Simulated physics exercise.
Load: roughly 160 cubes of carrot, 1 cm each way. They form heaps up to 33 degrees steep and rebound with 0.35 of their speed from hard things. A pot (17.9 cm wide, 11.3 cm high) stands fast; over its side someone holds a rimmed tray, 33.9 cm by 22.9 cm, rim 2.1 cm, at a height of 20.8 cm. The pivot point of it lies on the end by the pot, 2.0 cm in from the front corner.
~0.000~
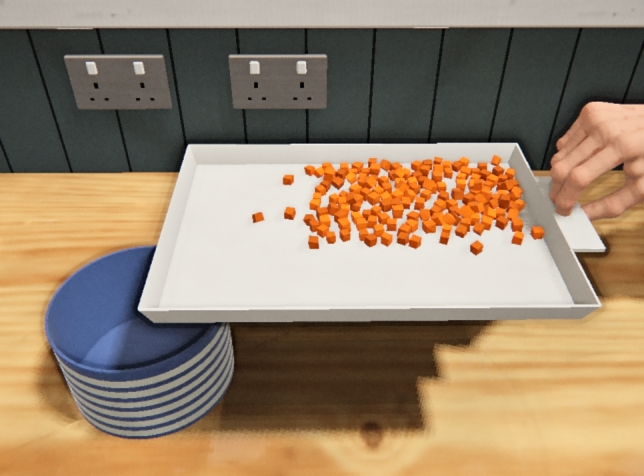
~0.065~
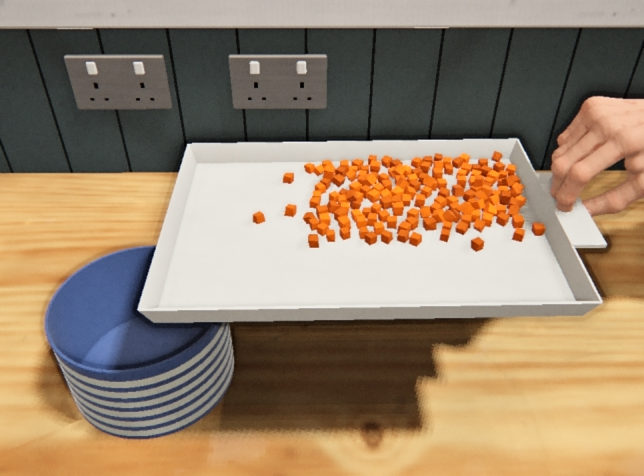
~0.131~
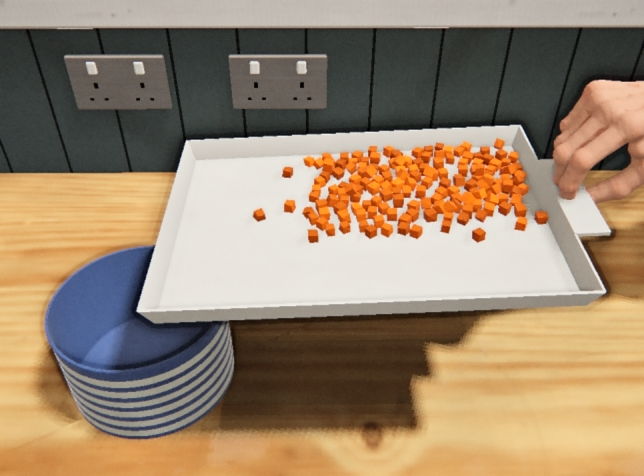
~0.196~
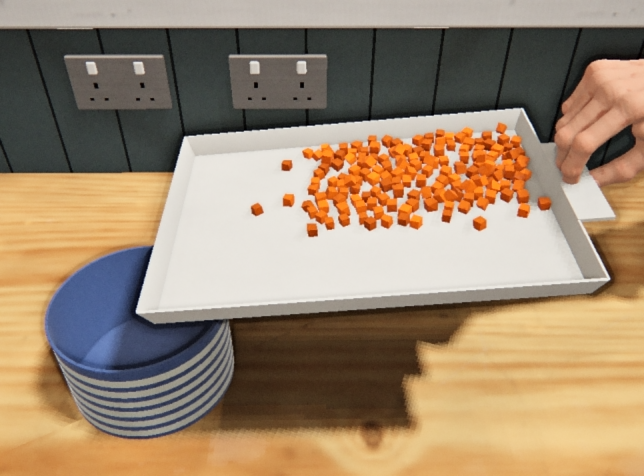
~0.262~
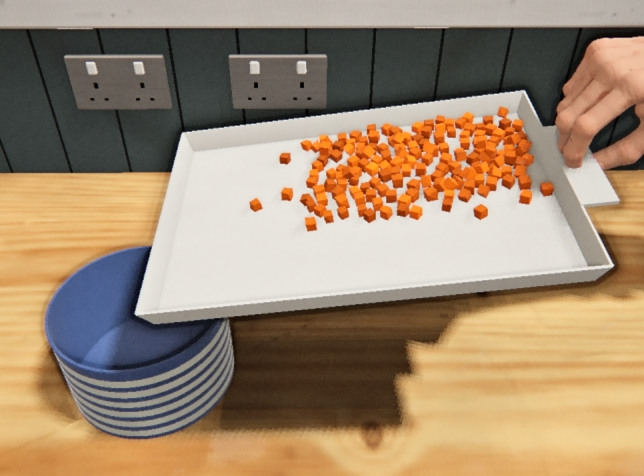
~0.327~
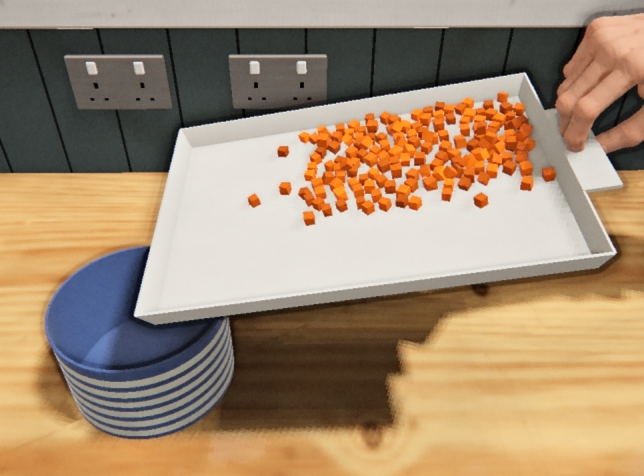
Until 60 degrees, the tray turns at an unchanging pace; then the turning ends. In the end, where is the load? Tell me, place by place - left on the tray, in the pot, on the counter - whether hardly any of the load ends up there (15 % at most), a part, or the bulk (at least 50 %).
Left on the tray - a part, pot - hardly any, counter - the bulk.
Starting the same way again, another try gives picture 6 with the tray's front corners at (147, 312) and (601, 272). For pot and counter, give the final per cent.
You'd end with pot at 0 and counter at 60.
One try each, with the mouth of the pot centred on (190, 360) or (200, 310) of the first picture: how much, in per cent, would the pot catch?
That gives roughly 20 per cent and then 0 per cent.
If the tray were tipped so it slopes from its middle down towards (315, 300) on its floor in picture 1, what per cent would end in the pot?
About 0 per cent.
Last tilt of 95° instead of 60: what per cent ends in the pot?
Share in the pot: Around 10 %.
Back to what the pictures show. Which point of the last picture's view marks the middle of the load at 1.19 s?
Roughly pixel (167, 254).
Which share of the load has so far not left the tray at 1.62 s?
Roughly 35 per cent.
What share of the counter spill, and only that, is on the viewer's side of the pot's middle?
I'd put it at around 100 per cent.
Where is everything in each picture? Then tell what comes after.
The first frame shows tray tilt 0 degrees, front corners at (150, 303) and (589, 299); middle of the pieces at (409, 196); pot at (138, 302).
The second frame shows tray tilt 1 degrees, front corners at (149, 303) and (590, 296); middle of the pieces at (410, 193).
The third frame shows tray tilt 3 degrees, front corners at (148, 304) and (593, 286), lowest corner left front; middle of the pieces at (410, 184).
The fourth frame shows tray tilt 6 degrees, front corners at (147, 305) and (597, 273), lowest corner left front; middle of the pieces at (410, 173).
The fifth frame shows tray tilt 9 degrees, front corners at (146, 306) and (600, 260), lowest corner left front; middle of the pieces at (410, 162).
The sixth frame shows tray tilt 12 degrees, front corners at (145, 307) and (602, 247), lowest corner left front; middle of the pieces at (409, 151); pot at (138, 302). The tray's pace is about 45 degrees a second.
After 0.84 s, tilt 35 degrees; the tray holds 100 %, the pot 0 %.
After 1.19 s, tilt 50 degrees; the tray holds 90 %, the pot 0 %.
After 1.62 s, tilt 60 degrees; the tray holds 35 %, the pot 5 %.
In the end, at 2.9 s, tray 35 %, pot 5 %, counter 60 %.
